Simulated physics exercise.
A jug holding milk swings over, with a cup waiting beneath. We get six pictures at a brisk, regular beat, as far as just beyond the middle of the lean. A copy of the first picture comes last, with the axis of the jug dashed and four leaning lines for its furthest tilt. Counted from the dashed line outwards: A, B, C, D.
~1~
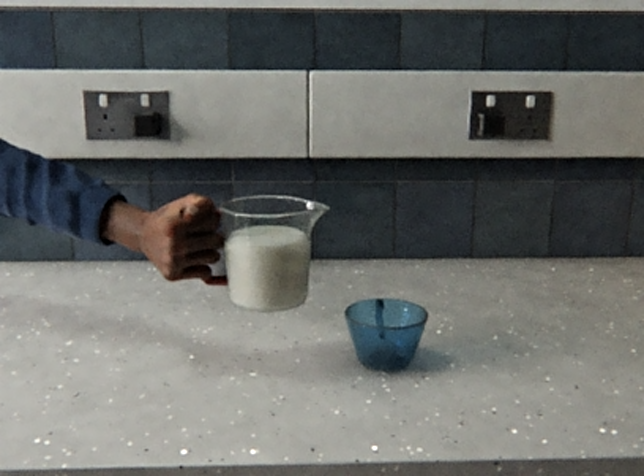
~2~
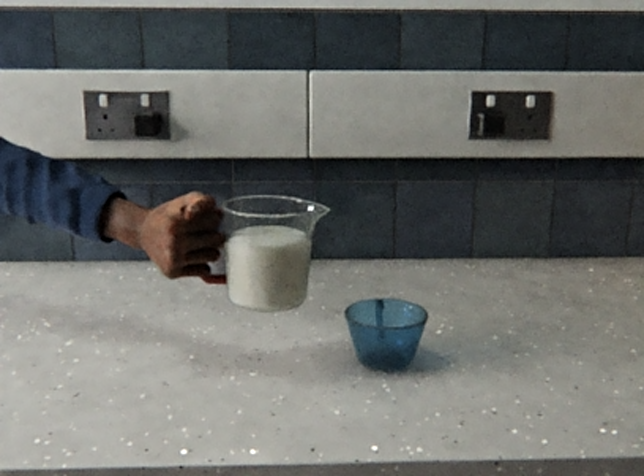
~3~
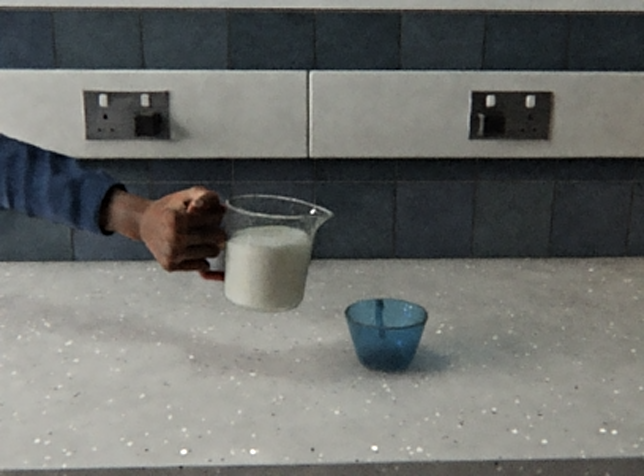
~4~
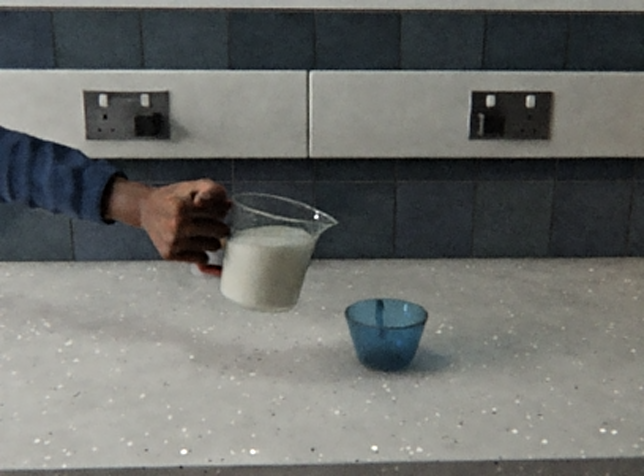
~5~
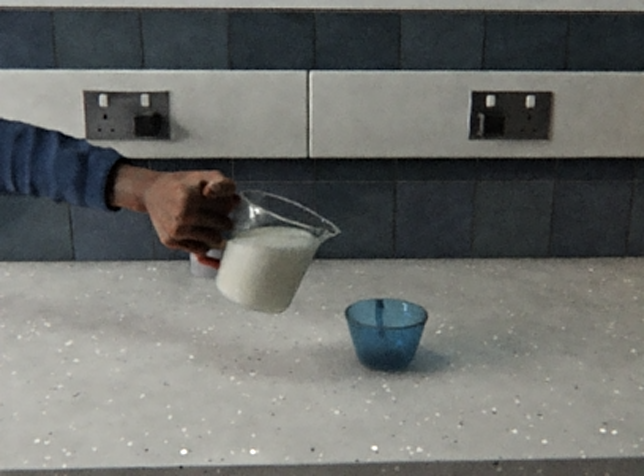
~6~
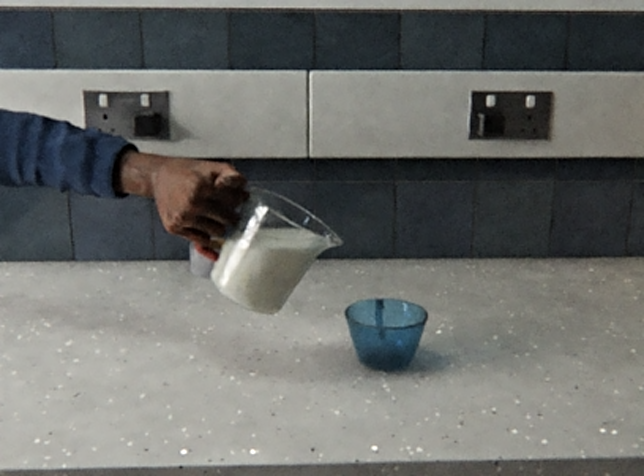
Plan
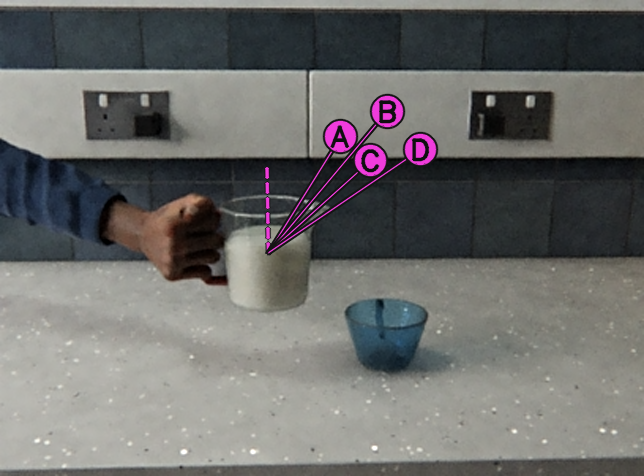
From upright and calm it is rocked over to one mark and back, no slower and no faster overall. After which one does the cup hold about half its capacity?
It is D.
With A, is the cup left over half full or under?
Under half.
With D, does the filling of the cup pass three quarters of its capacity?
No, it does not.
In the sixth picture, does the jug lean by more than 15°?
Yes.
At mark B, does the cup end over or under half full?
Under half.
On the marked copy, A at (331, 150); B at (376, 124); C at (357, 172); D at (406, 159).
If A is chosen, the cup ends with about 2 % of what it can hold.
If B is chosen, the cup ends with about 13 % of what it can hold.
If C is chosen, the cup ends with about 29 % of what it can hold.
If D is chosen, the cup ends with about 53 % of what it can hold.
